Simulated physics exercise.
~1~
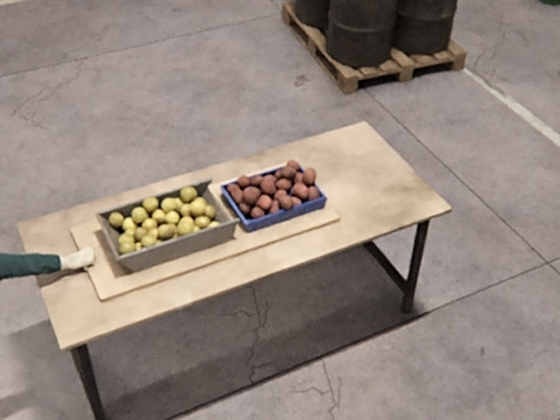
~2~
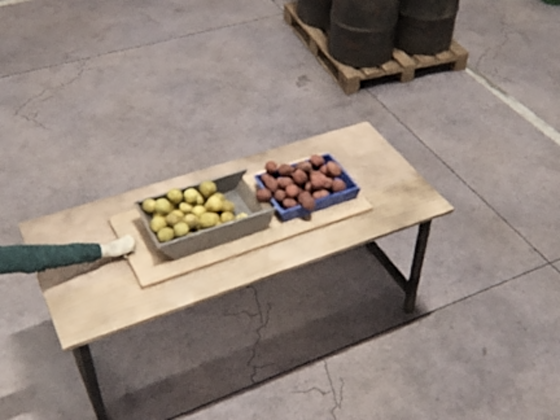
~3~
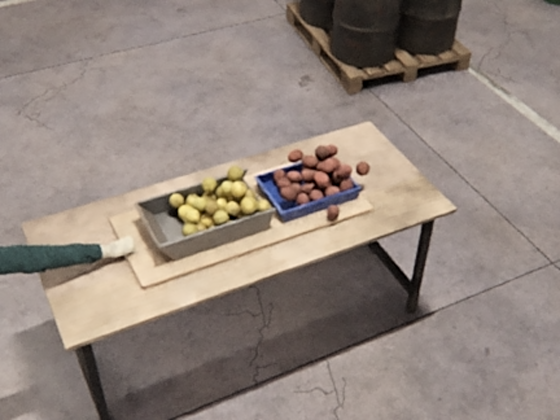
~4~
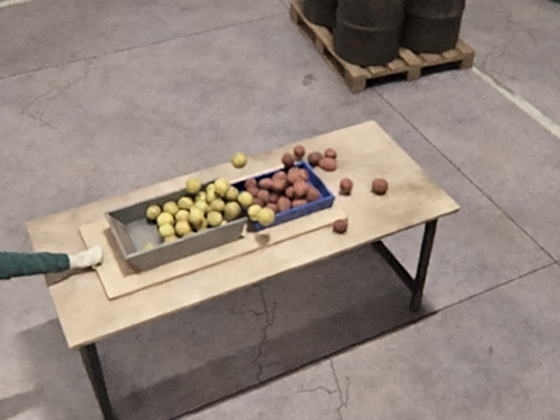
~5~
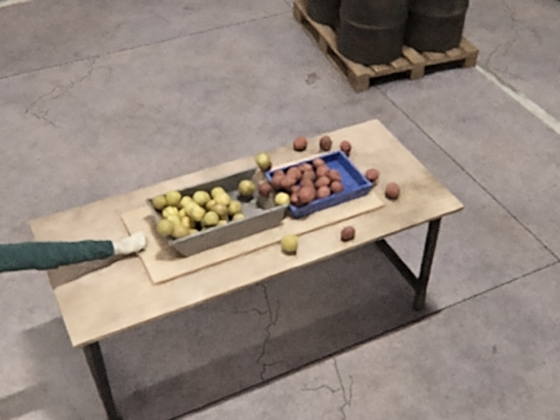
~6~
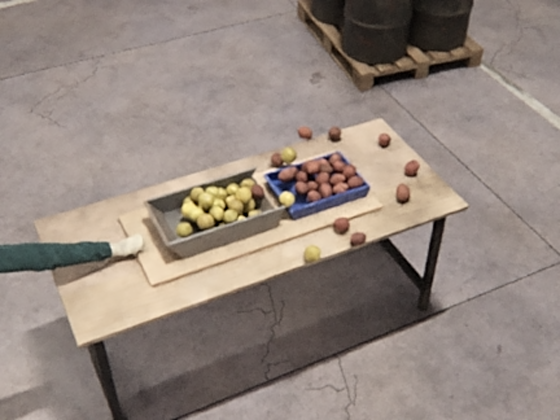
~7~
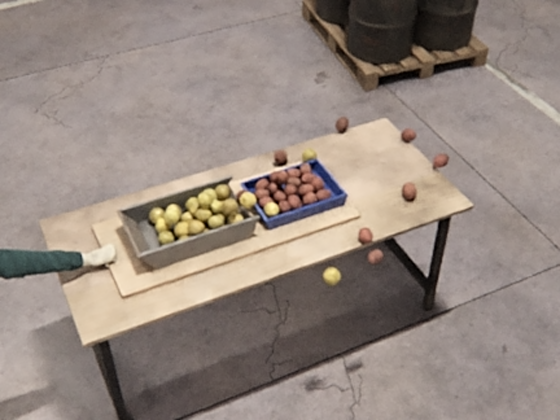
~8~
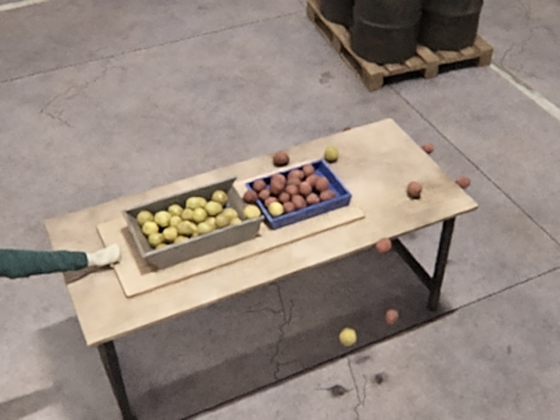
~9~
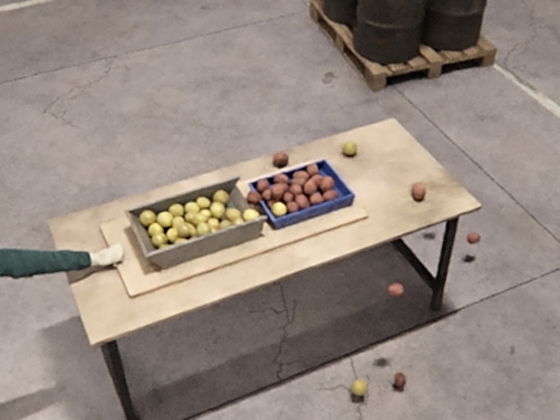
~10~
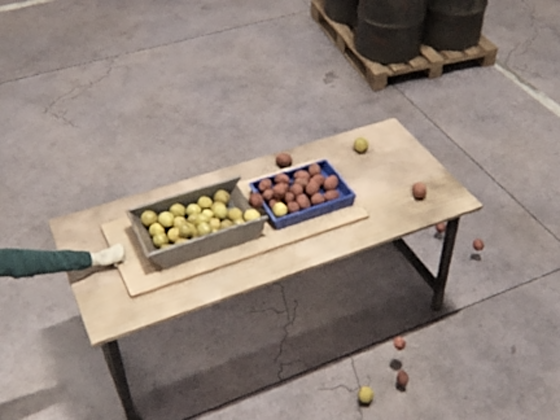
In the video, a gloved hand slides a board holding a grey crate of yellow apples and a blue crate of red potatoes right and left across a table; several pieces spill out, some dropping to the floor, before the board stops with both crates still well filled.
